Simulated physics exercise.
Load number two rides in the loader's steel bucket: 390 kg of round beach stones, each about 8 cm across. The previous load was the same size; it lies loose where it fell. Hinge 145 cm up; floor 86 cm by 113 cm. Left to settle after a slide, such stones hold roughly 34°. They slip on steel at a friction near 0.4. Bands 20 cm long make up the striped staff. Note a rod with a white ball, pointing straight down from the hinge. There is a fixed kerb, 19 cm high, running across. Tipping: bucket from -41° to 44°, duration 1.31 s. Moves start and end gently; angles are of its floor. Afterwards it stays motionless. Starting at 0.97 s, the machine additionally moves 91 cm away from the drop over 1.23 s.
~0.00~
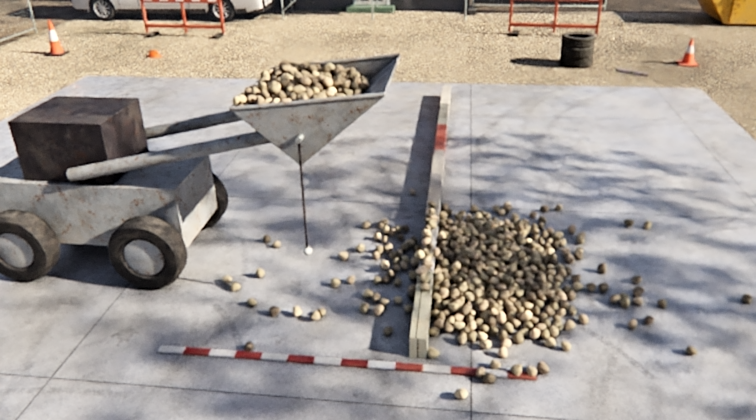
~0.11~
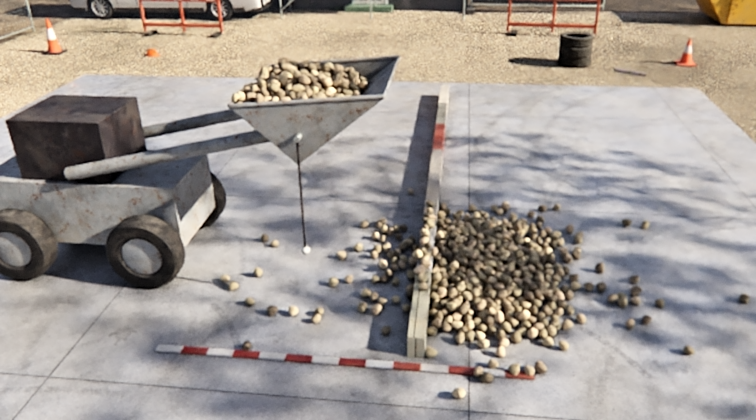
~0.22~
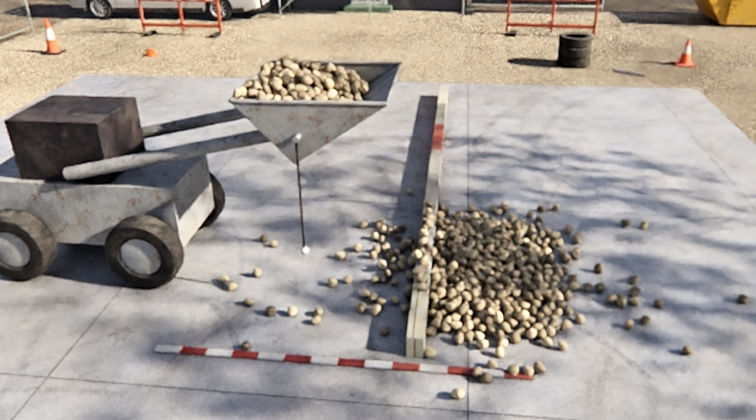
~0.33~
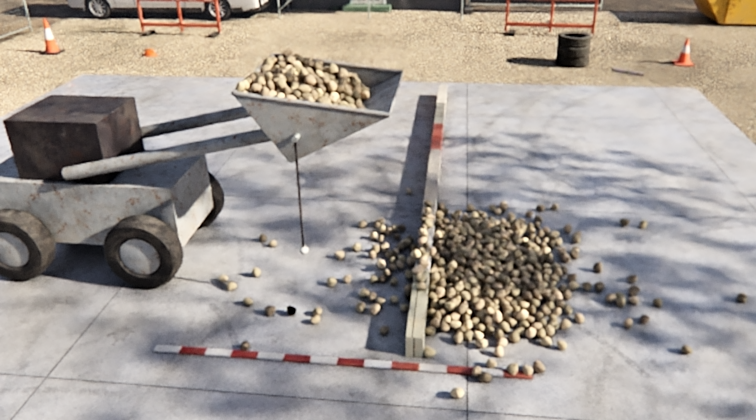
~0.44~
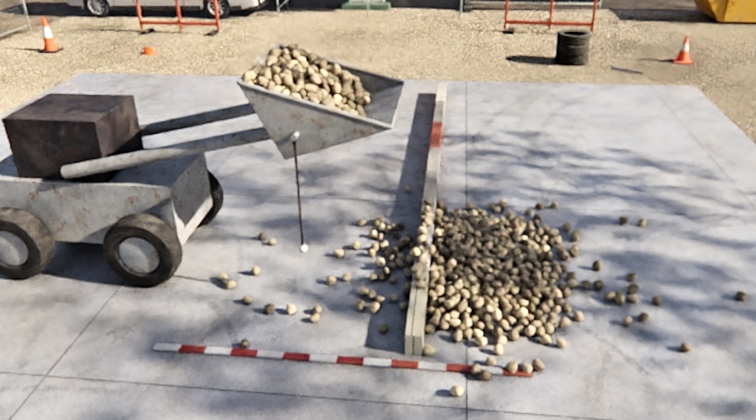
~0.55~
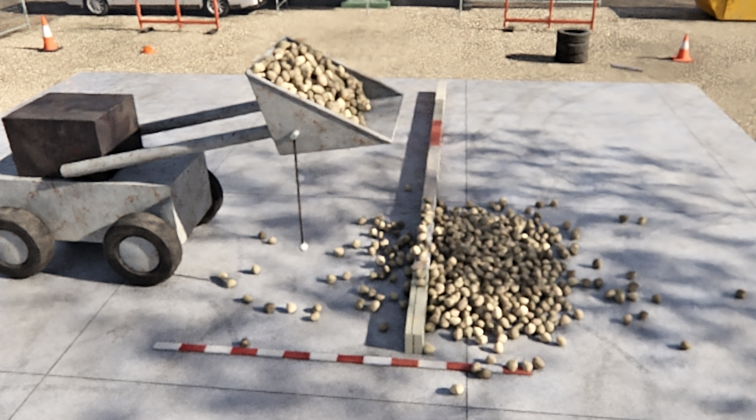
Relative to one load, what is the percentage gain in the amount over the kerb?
A gain of about 7 per cent.
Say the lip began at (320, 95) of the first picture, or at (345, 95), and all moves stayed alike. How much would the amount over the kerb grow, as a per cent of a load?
Some 0 percent first and 0 percent second.
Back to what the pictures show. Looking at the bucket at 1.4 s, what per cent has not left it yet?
About 15 percent is still in there.
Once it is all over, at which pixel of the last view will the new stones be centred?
Their middle rests near (383, 254).
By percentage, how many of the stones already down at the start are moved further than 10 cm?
Estimate: 5 %, roughly.
After 1.0 s the floor is at 31°; in per cent of one load, 99 in the bucket, 14 on this side of the kerb, 89 over the kerb; the foremost stones are at (656, 277).
After 1.4 s the floor is at 44°; in per cent of one load, 15 in the bucket, 96 on this side of the kerb, 91 over the kerb; the foremost stones are at (656, 277).
After 2.7 s the floor is at 44°; in per cent of one load, 0 in the bucket, 105 on this side of the kerb, 96 over the kerb; the foremost stones are at (656, 277).
After 5.3 s the floor is at 44°; in per cent of one load, 0 in the bucket, 105 on this side of the kerb, 96 over the kerb; the foremost stones are at (656, 277). Net gain over the kerb, 7.
